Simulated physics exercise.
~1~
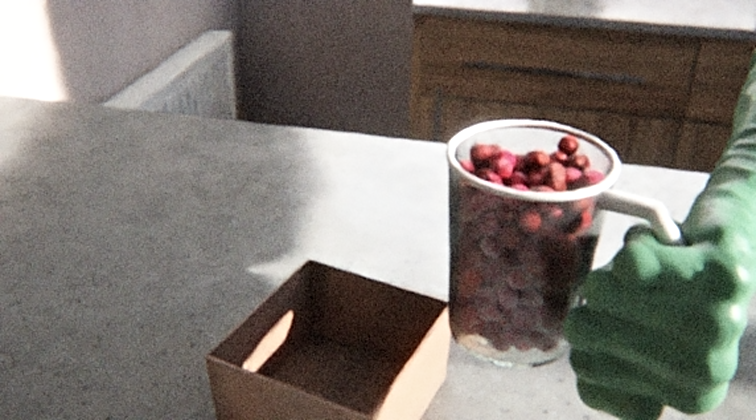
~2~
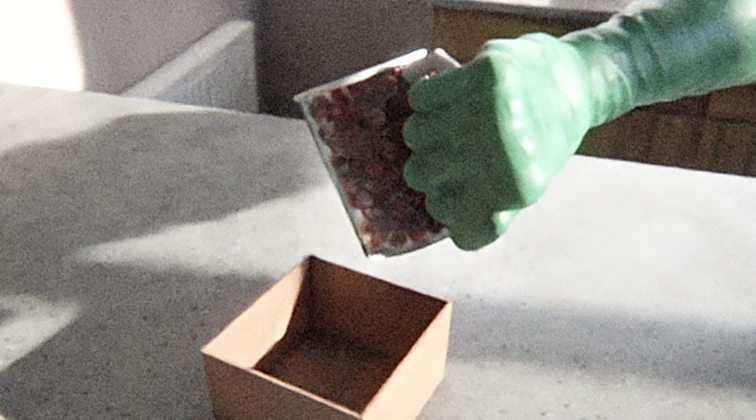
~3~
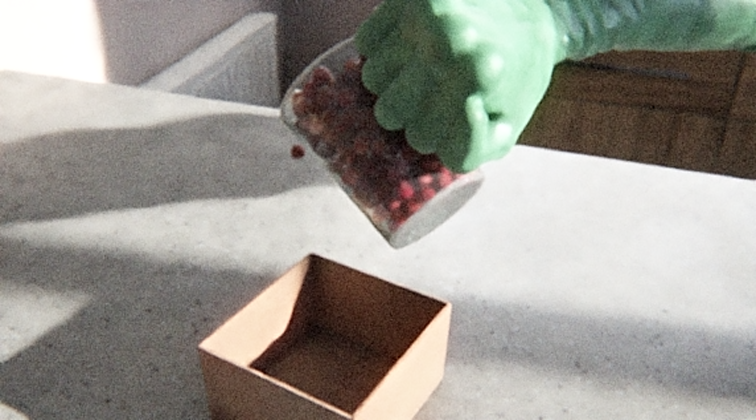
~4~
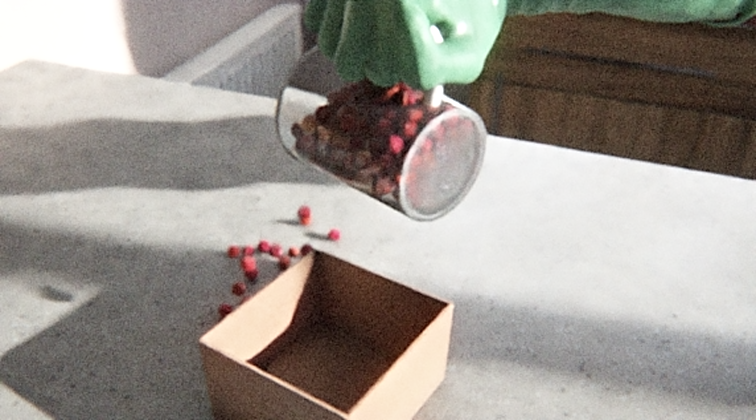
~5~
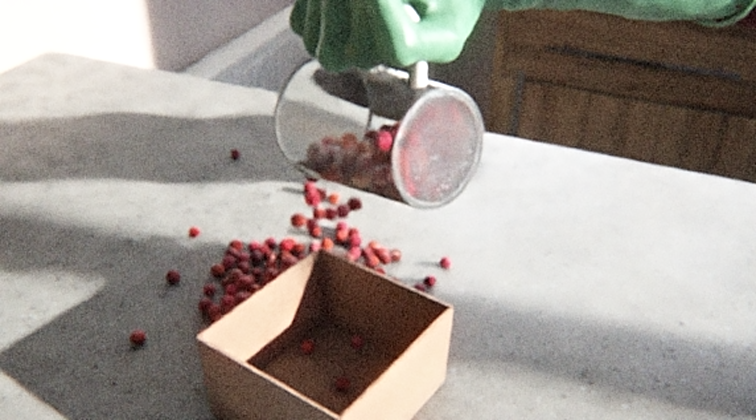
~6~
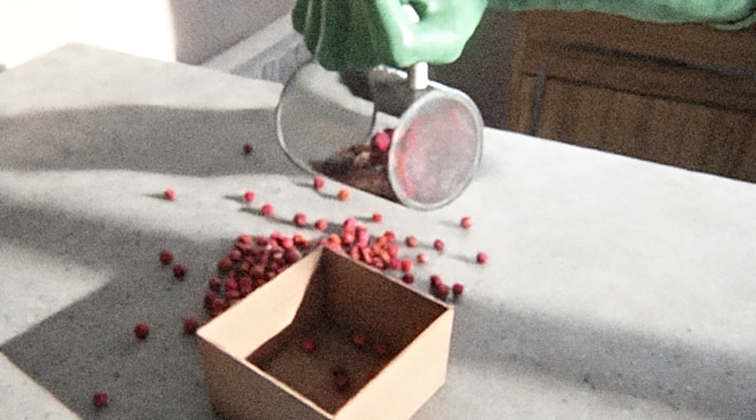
A green-gloved hand grips a clear cup full of dark red berries at the right of a speckled grey counter, seen from slightly above, with a radiator and wooden cabinets behind. An open brown box sits in the lower middle. The hand lifts the cup leftward over the counter behind the box and tips it to the left. A first berry drops, then more spill out as the cup turns onto its side. Most land behind the box, heaping against it and scattering, while only a few fall inside. At the end, some berries remain in the tilted cup.
